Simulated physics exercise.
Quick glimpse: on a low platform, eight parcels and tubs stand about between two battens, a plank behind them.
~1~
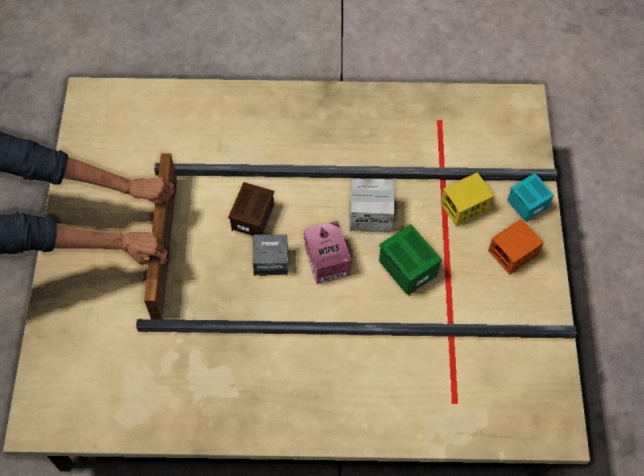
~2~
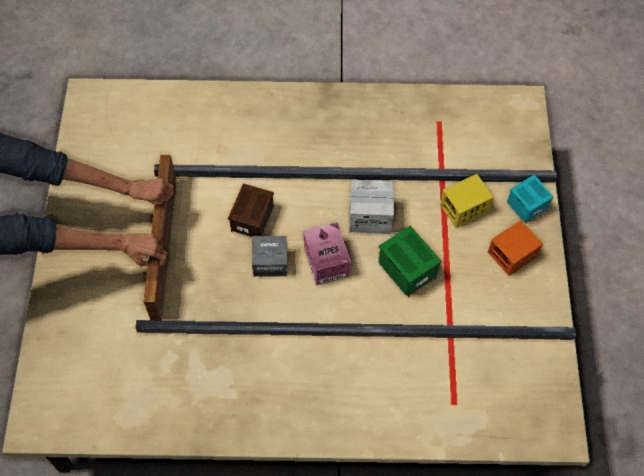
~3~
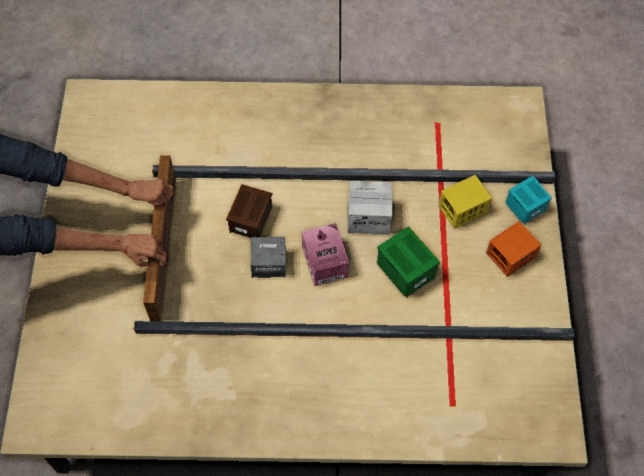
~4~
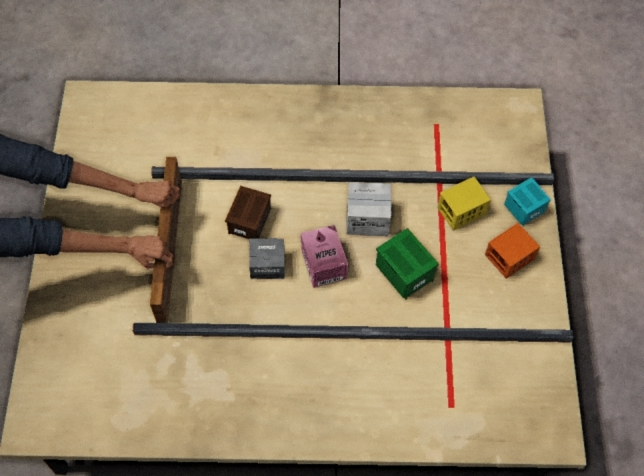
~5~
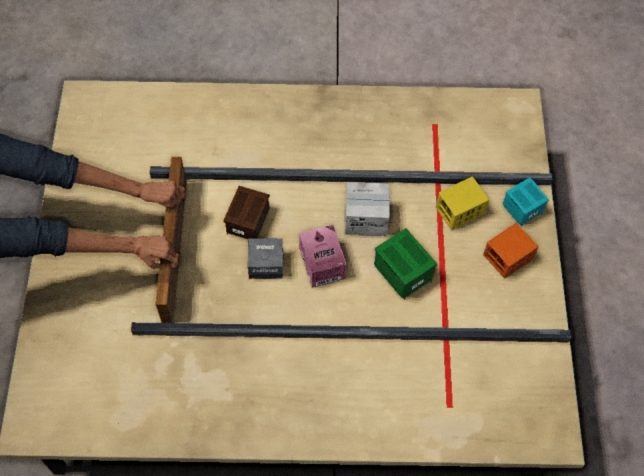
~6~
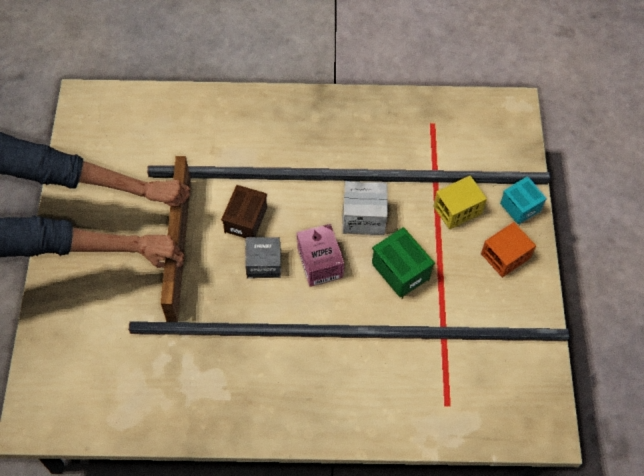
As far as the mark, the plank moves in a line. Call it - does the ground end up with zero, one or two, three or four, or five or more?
The ground ends up with one or two.
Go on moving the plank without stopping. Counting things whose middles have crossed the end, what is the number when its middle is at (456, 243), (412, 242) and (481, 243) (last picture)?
1; 0; 4.
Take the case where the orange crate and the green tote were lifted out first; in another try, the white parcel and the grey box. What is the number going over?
The first removal gives 1, the second gives 0.
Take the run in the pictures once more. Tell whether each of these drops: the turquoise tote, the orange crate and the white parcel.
Turquoise tote goes over the edge, orange crate keeps its place, white parcel keeps its place.
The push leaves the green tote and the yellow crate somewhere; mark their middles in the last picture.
Final centres, first then second: (537, 287), (535, 208).
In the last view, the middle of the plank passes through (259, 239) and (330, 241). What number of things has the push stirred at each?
I get 2 at the one place and 5 at the other.
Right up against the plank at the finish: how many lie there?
It is in contact with 2.
A little later, none off yet; turquoise tote at rest near (523, 201); orange crate at rest near (508, 250); yellow crate at rest near (460, 203).
When it is over, the number that fall off is one or two; down, turquoise tote.
